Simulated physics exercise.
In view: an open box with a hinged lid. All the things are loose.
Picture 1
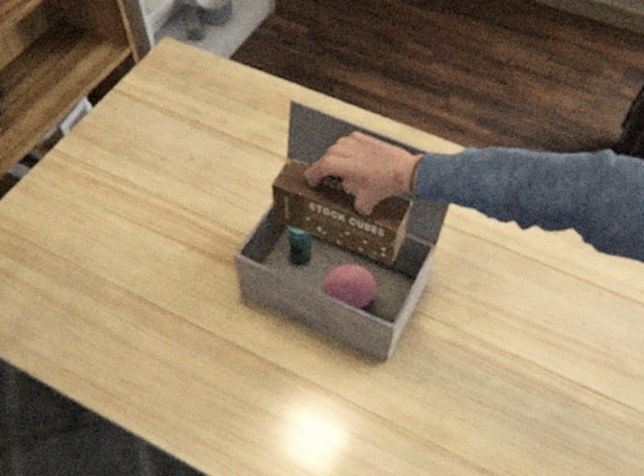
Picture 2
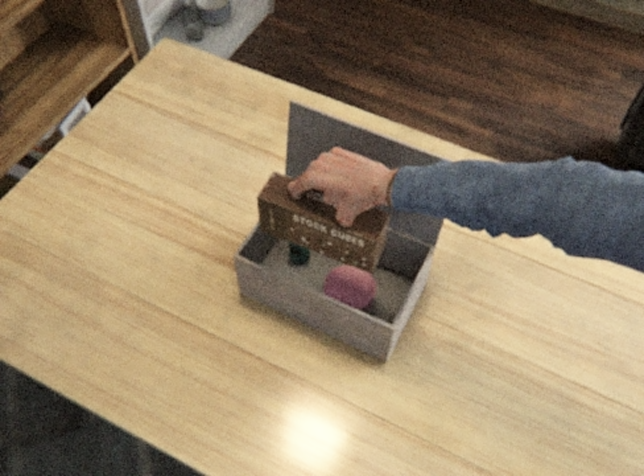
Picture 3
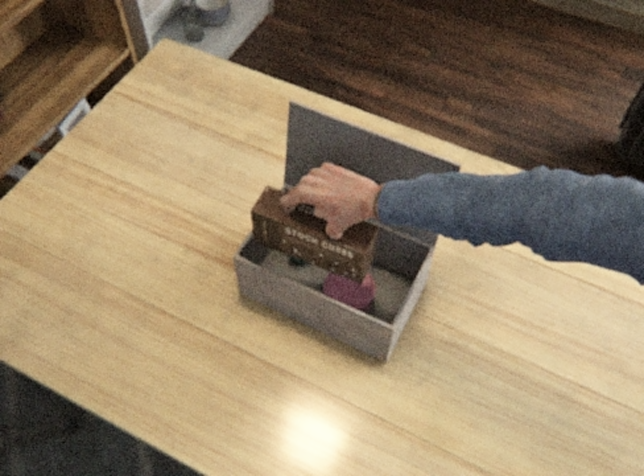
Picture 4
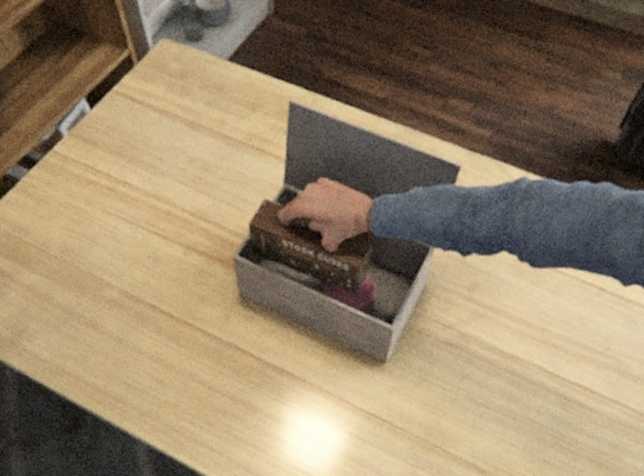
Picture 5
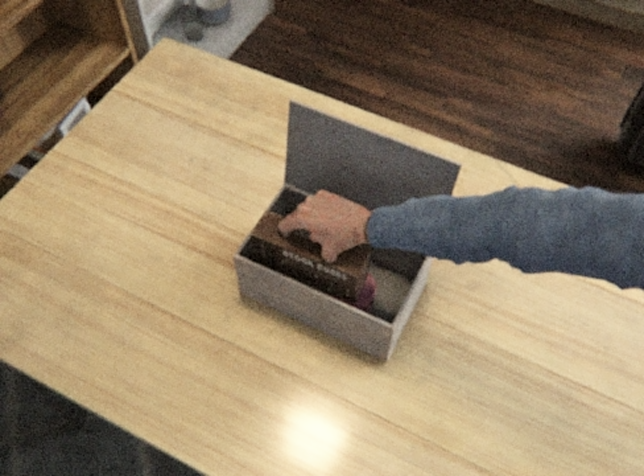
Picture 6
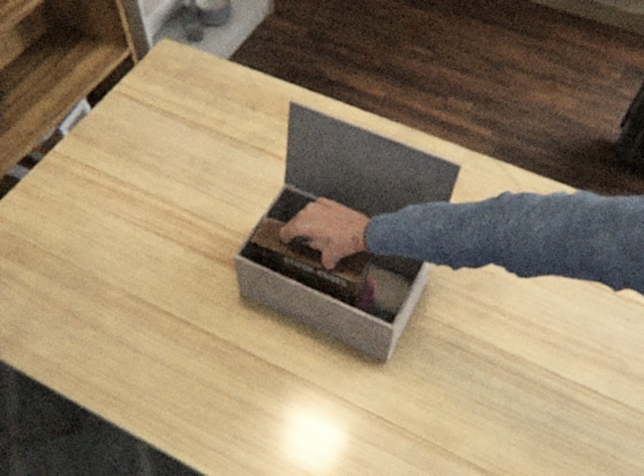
A hand in a blue sleeve, reaching in from the right, lowers a brown carton toward an open grey box on a pale wooden table, seen from above at an angle. Inside the box sit a small dark teal item at left and a pink rounded tub nearer the front, before the raised lid. The carton shifts left and down into the box, still gripped, increasingly hiding both items, while the view stays still.
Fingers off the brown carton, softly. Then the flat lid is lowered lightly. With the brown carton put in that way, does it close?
As it turns out, it is held up.
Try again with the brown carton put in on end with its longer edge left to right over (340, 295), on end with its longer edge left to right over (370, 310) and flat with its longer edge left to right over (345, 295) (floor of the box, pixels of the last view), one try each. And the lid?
First, it will not close; second, it stays ajar; third, it sits on the rim.
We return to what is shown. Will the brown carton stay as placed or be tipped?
The brown carton tips.
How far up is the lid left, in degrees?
Some 25° above the rim.
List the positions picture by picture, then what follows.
The first frame shows coming down; brown carton (340, 211); pink tub (350, 293).
The second frame shows coming down; brown carton (323, 222); pink tub (349, 294).
The third frame shows coming down; brown carton (314, 235); pink tub (349, 294).
The fourth frame shows coming down; brown carton (311, 247).
The fifth frame shows coming down; brown carton (310, 257).
The sixth frame shows put in, still held; brown carton (310, 263).
Then, 1.40 s on from there, lid 72° above the rim; brown carton turned 24° from how it was put near (308, 270).
Then, 2.00 s on from there, lid 34° above the rim; brown carton turned 24° from how it was put near (308, 270).
In the end, lid 24° above the rim; left askew, brown carton; the other 2 unmoved. At the end, from the last picture's camera, brown carton near (308, 270).
